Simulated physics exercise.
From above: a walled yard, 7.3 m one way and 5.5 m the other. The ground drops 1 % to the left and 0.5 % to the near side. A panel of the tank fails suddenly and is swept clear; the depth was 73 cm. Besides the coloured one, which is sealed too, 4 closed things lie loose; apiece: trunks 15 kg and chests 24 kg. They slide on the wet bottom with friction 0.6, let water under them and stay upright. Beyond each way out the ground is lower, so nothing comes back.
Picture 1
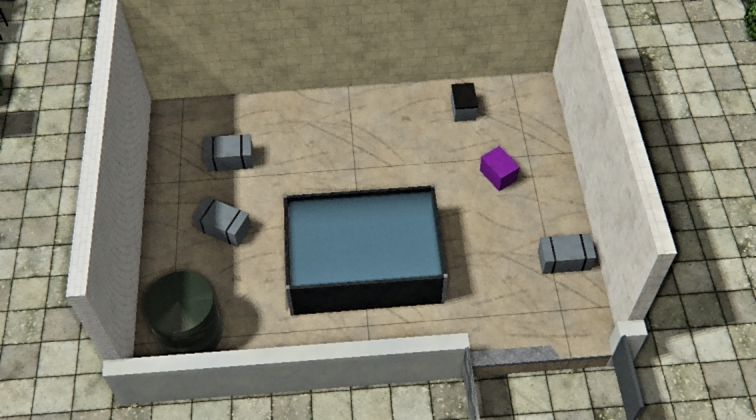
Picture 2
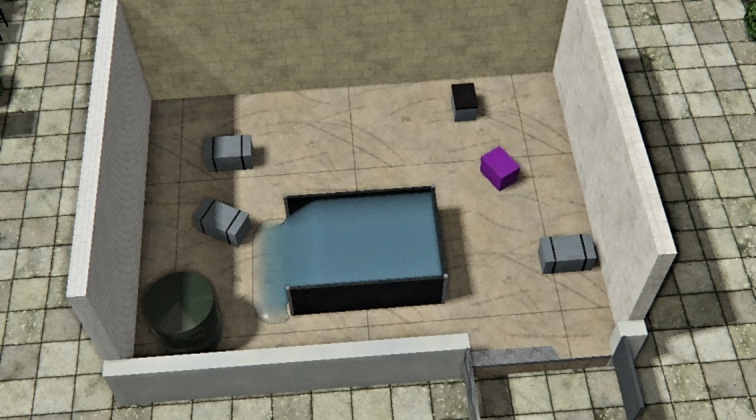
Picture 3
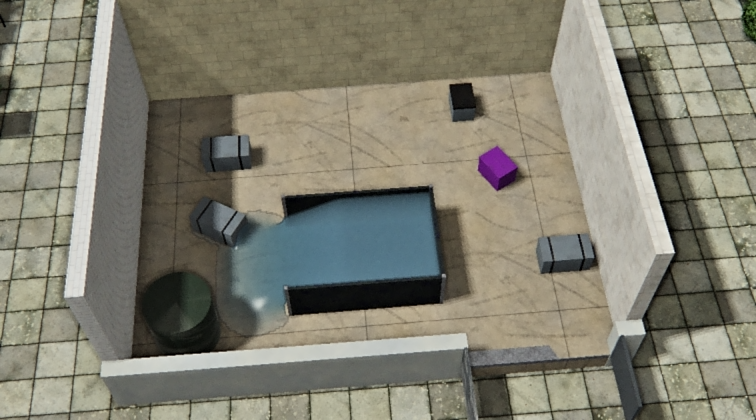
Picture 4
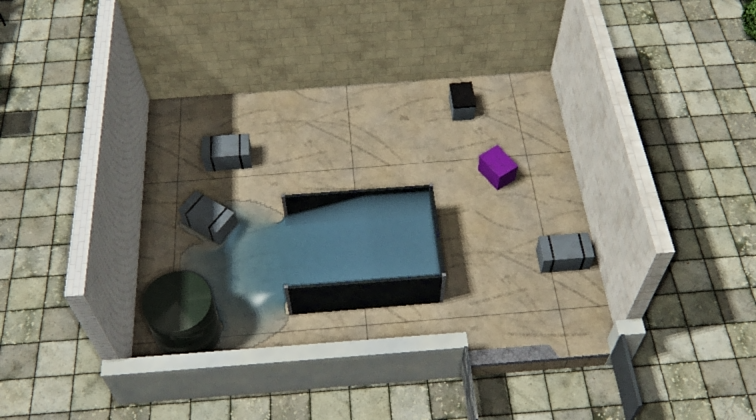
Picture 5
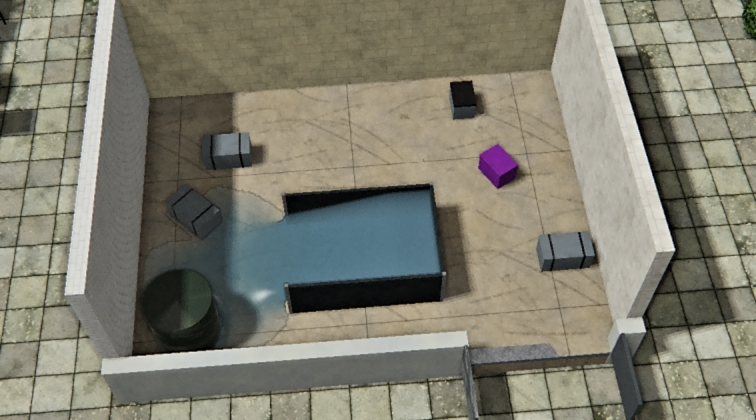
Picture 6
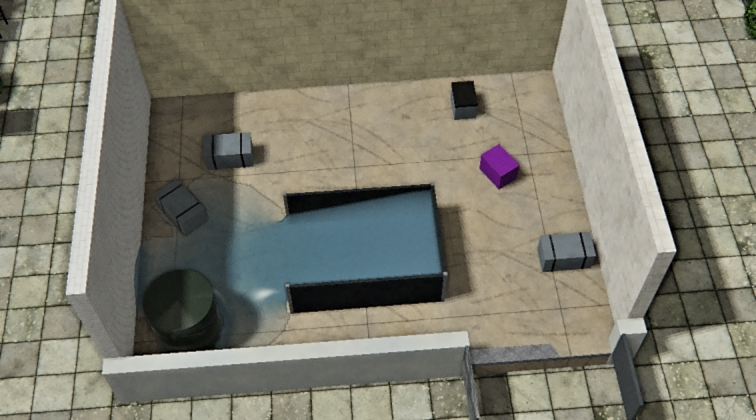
In a walled yard, water pours from the tank's left side and pushes a grey trunk leftward.
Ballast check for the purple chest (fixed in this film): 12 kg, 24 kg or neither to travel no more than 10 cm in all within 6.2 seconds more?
For it, only the higher weight holds it.
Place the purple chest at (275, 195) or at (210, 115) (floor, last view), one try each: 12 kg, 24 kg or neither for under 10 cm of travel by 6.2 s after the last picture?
In turn: Only the larger holds; neither holds.
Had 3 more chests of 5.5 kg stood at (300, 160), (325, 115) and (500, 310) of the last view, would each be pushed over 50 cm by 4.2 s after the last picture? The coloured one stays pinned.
In turn: Over, more, over.
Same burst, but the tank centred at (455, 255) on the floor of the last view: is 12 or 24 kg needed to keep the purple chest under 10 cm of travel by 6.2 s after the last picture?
Then only the larger load is enough.
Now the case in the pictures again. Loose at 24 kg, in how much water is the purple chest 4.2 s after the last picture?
Roughly 1 cm.
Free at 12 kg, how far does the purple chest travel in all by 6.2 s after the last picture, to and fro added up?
Some 80 cm in all.
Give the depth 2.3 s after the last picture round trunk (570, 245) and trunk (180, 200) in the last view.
About 0 and 21 cm.
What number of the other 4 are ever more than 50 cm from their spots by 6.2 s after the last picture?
That makes 2.
Then, 0.6 s after the last picture the purple chest would be 0 cm from its start with 12 kg and 0 cm from its start with 24 kg; 0 cm of water round it then.
Then, 2.3 s after the last picture the purple chest would be 0 cm from its start with 12 kg and 0 cm from its start with 24 kg; 0 cm of water round it then.
Then, 4.2 s after the last picture the purple chest would be 0 cm from its start with 12 kg and 0 cm from its start with 24 kg; 1 cm of water round it then.
Then, 6.2 s after the last picture the purple chest would be 79 cm from its start with 12 kg and 5 cm from its start with 24 kg; 4 cm of water round it then.
